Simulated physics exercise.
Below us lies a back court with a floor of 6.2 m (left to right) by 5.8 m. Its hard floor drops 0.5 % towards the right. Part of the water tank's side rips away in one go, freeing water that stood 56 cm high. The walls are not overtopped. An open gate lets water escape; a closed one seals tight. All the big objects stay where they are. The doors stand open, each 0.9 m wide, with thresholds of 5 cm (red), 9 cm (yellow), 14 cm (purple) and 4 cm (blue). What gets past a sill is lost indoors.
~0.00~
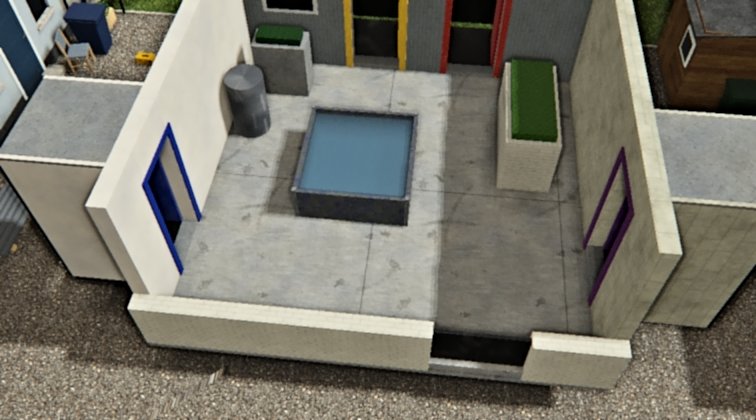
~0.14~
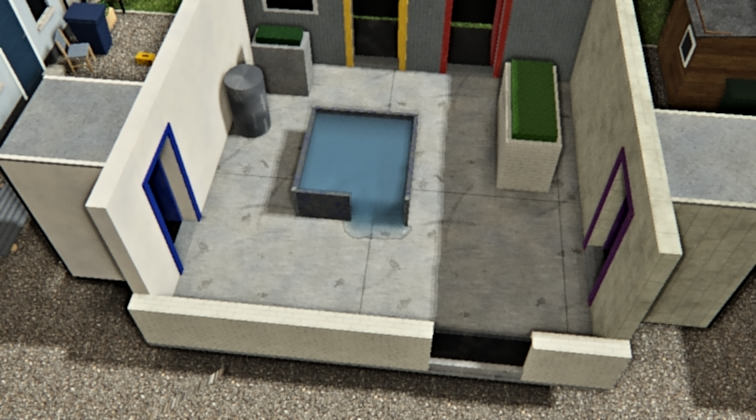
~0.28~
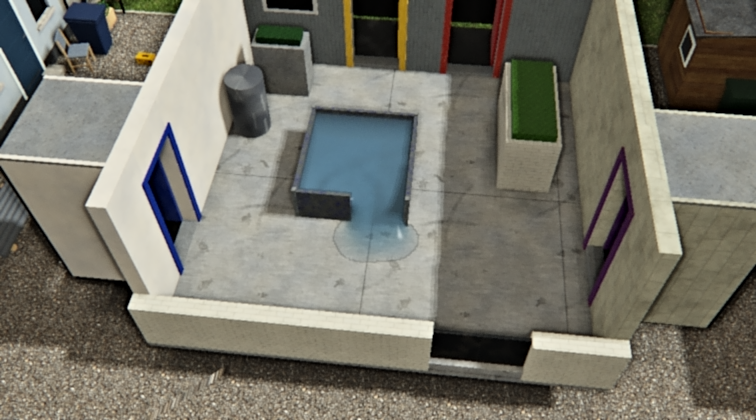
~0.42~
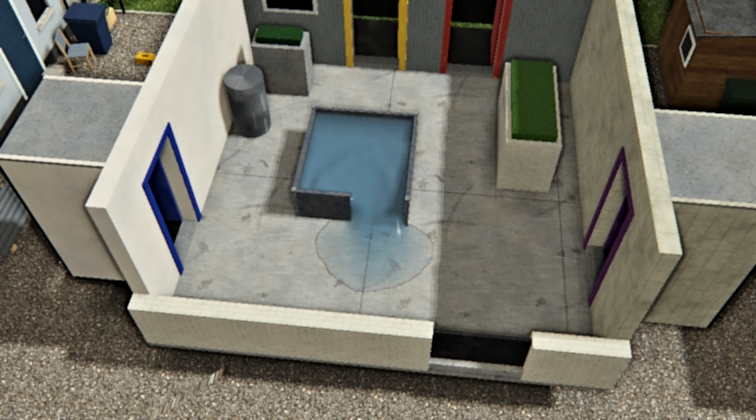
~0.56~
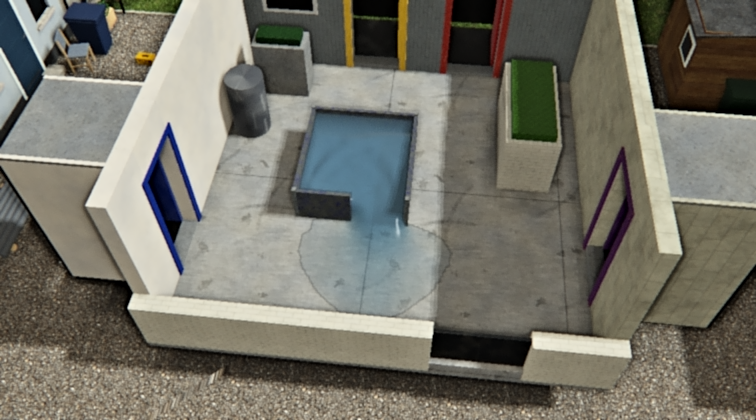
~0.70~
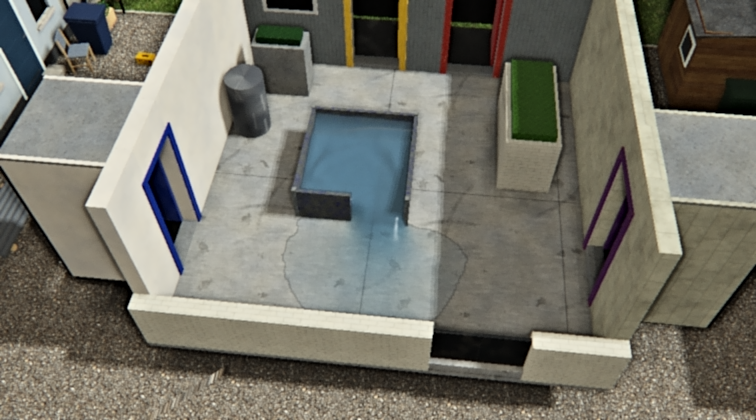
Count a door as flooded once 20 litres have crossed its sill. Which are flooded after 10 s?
The water let in: At the red door it does not reach the limit; at the yellow door it does not reach the limit; at the purple door it keeps below the limit; at the blue door it exceeds the limit.
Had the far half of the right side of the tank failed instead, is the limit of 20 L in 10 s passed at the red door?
Then: Red over.
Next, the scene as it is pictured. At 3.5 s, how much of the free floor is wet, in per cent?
About 40 per cent.
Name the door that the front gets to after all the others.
It is the yellow one.
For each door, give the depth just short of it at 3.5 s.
Depths in cm: Red 0, yellow 0, purple 12, blue 9.
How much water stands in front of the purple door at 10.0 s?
Roughly 6.5 cm deep.
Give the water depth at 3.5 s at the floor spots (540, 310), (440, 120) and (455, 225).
Roughly 10, 0 and 0 cm, in turn.
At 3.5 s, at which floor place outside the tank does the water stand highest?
At about (595, 364).
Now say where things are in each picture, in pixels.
In the first picture, still water, 56 cm deep, in the water tank at (358, 154).
In the second picture, water pours out at (378, 212) and has run 0.5 m, to (348, 226); typically 8 cm deep outside, 56 cm at the water tank's back.
In the third picture, water pours out at (378, 214) and has run 0.8 m, to (351, 254); typically 9 cm deep outside, 56 cm at the water tank's back.
In the fourth picture, the front is at (355, 285), 1.3 m from the gap at (378, 214); 1.5 m2 of floor is under water; 56 cm left at the back of the water tank.
In the fifth picture, water pours out at (378, 215) and has run 1.8 m, to a hidden place; typically 4 cm deep outside, 54 cm at the water tank's back.
In the sixth picture, water pours out at (378, 214) and has run 2.2 m, to a hidden place; typically 4 cm deep outside, 48 cm at the water tank's back.
After 1.4 s water covers 20 % of the floor and is deepest (30 cm) near (378, 229); red door not reached, yellow door not reached, purple door not reached, blue door not reached.
After 2.2 s water covers 25 % of the floor and is deepest (32 cm) near (595, 364); red door not reached, yellow door not reached, purple door not reached, blue door not reached.
After 3.5 s water covers 40 % of the floor and is deepest (22 cm) near (595, 364); red door not reached, yellow door not reached, purple door 12 cm at the sill, 0 L in, blue door 9 cm at the sill, 5 L in.
After 6.0 s water covers 70 % of the floor and is deepest (14 cm) near (582, 362); red door not reached, yellow door not reached, purple door 10 cm at the sill, 0 L in, blue door 7 cm at the sill, 30 L in.
After 10.0 s water covers 95 % of the floor and is deepest (10 cm) near (570, 91); red door 3 cm at the sill, 0 L in, yellow door 7 cm at the sill, 0 L in, purple door 7 cm at the sill, 0 L in, blue door 4 cm at the sill, 42 L in.
